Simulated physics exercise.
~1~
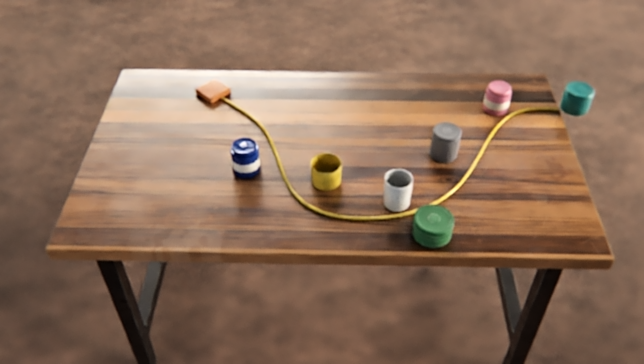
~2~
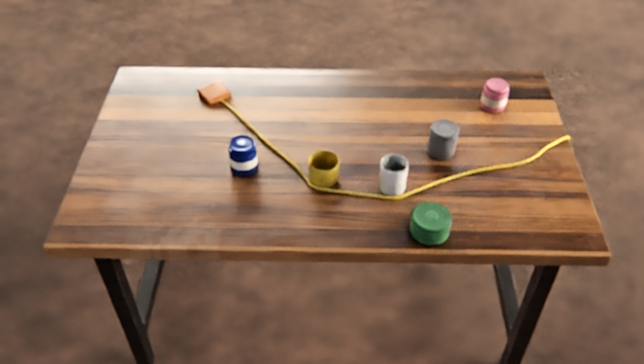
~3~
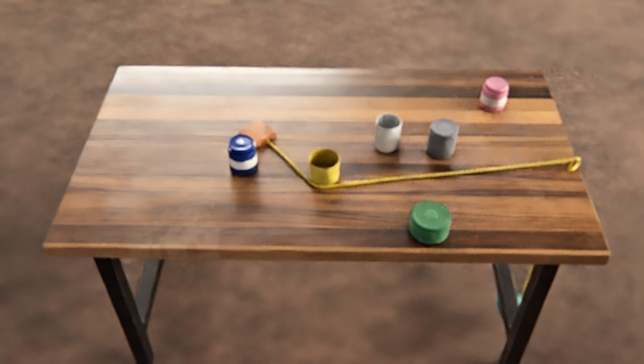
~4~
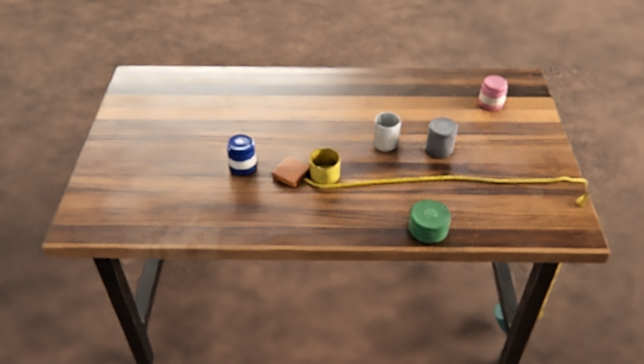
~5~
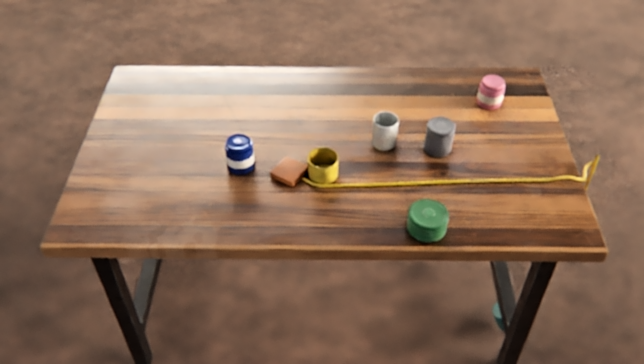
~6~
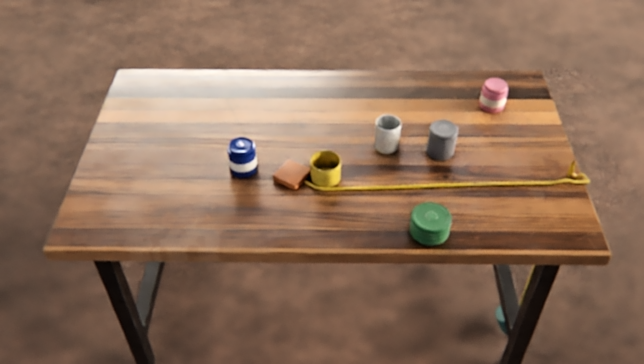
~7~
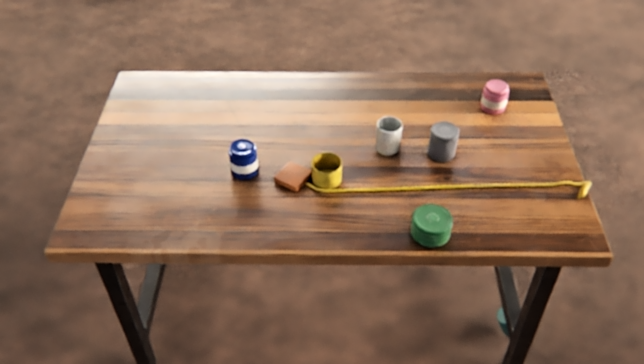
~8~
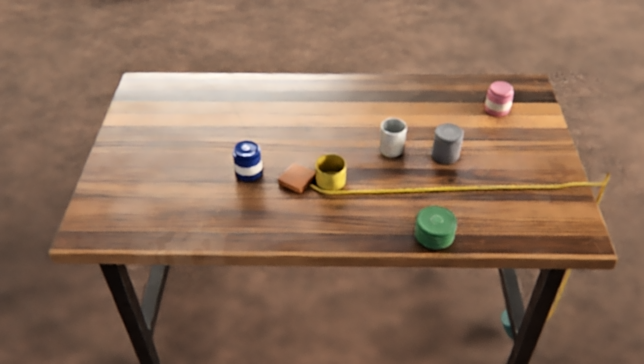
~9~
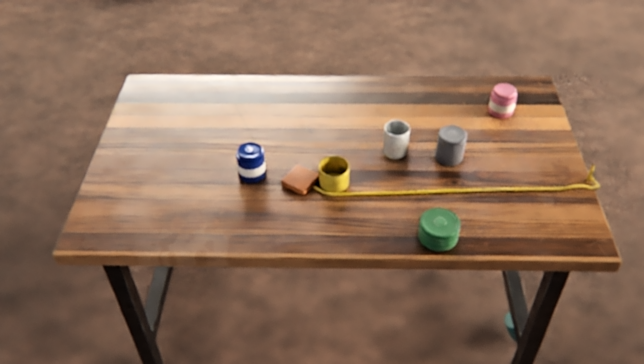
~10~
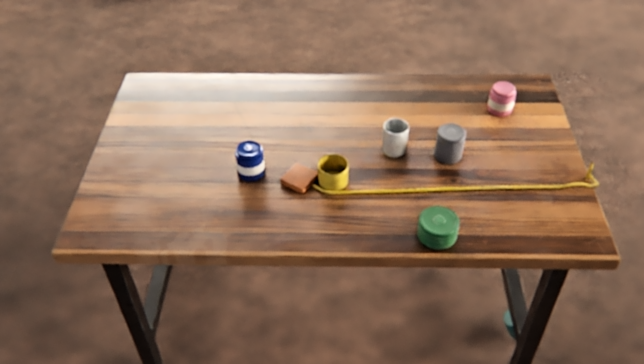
A teal container tied to a yellow cord drops off the right side of a wooden table, where the cord curves from an orange block past several cups and jars. The cord pulls straighter, catching against the yellow cup and the white mug. The mug is shifted back toward the grey tub as the orange block slides right, passing behind the blue jar. The block comes to rest beside the yellow cup, while the loose end of the cord flicks about at the table's right edge. The teal piece ends low by the right leg, and the other containers stay put.
